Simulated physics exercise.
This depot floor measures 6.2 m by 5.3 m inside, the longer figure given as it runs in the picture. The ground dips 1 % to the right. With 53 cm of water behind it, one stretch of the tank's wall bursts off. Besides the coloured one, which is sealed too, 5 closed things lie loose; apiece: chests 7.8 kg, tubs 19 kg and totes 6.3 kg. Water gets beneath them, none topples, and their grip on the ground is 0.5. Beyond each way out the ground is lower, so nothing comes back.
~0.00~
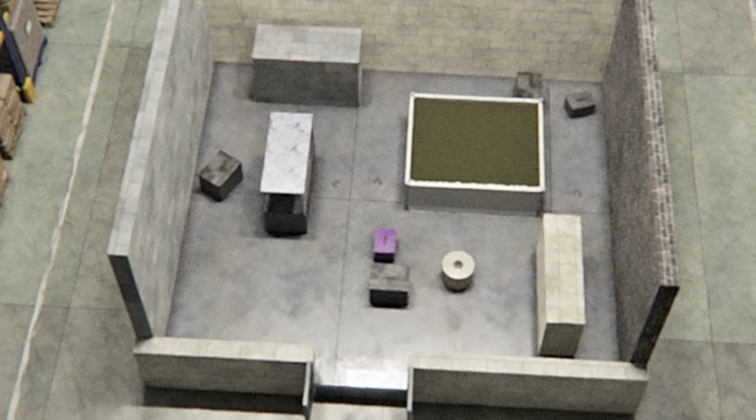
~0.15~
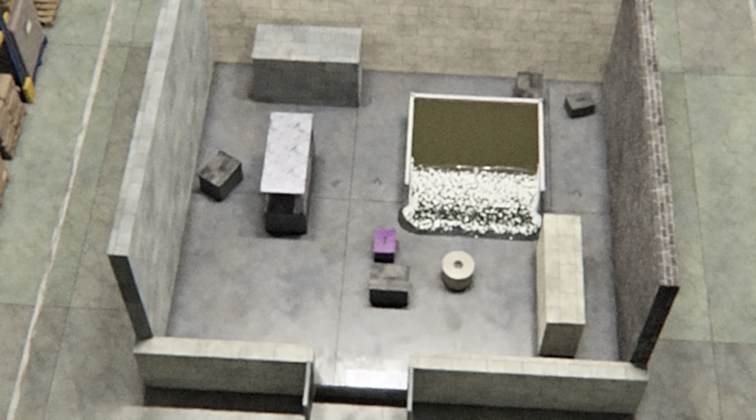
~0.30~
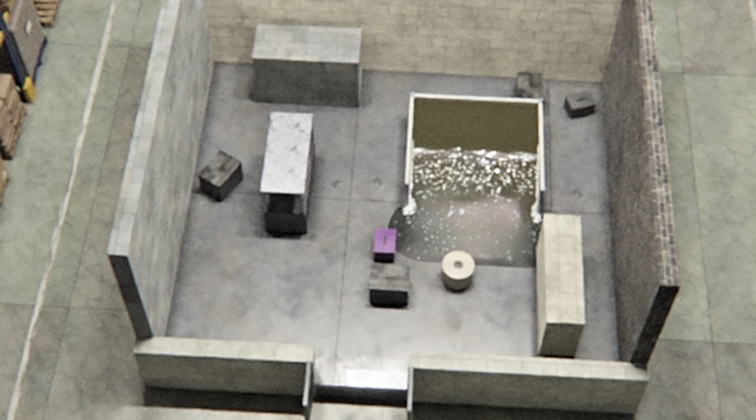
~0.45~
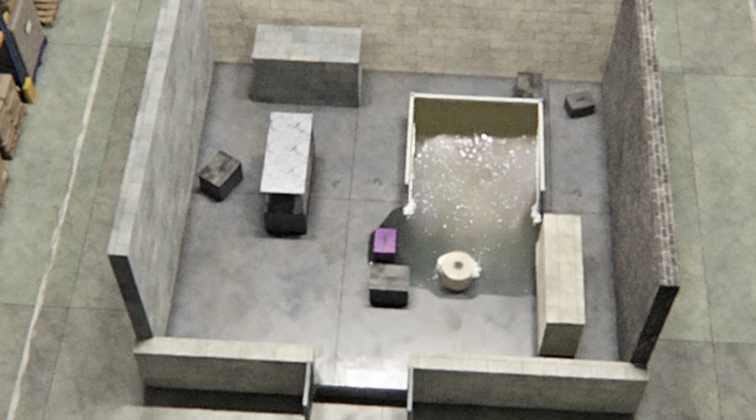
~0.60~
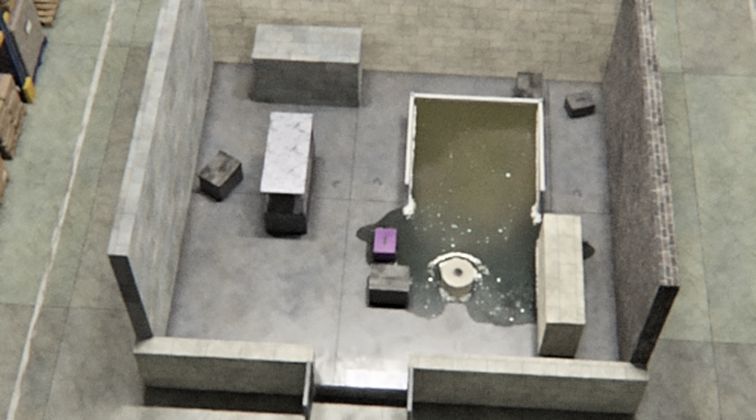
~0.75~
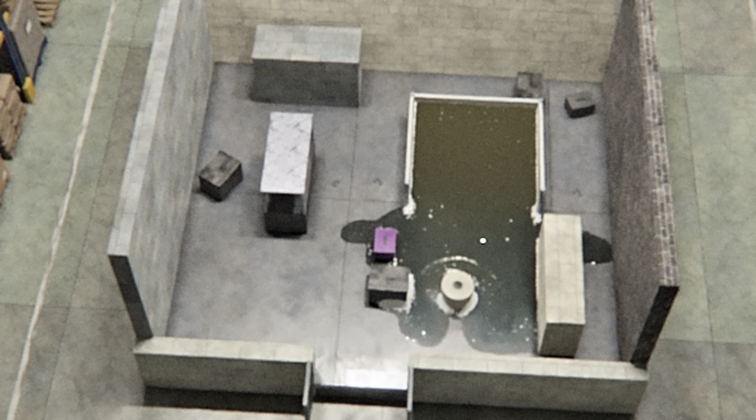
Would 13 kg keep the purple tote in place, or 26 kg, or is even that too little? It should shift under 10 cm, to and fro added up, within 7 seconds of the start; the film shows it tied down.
I expect that only the larger load is enough.
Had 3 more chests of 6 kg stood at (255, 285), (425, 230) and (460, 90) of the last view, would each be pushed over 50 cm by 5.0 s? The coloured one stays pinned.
In that order: More, over, under.
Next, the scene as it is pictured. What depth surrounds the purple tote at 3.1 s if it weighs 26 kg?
About 4 cm.
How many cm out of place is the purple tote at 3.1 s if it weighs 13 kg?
About 40 cm.
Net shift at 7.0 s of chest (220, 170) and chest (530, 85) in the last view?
In turn: 80 cm, 80 cm.
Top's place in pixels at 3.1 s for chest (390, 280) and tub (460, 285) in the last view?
Near (268, 318) and (430, 309).
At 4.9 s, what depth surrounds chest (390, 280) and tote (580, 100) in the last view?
Roughly 7 and 11 cm.
After 1.4 s the purple tote would be 21 cm from its start with 13 kg and 0 cm from its start with 26 kg; 7 cm of water round it then.
After 3.1 s the purple tote would be 36 cm from its start with 13 kg and 0 cm from its start with 26 kg; 4 cm of water round it then.
After 4.9 s the purple tote would be 36 cm from its start with 13 kg and 0 cm from its start with 26 kg; 5 cm of water round it then.
After 7.0 s the purple tote would be 36 cm from its start with 13 kg and 0 cm from its start with 26 kg; 3 cm of water round it then.
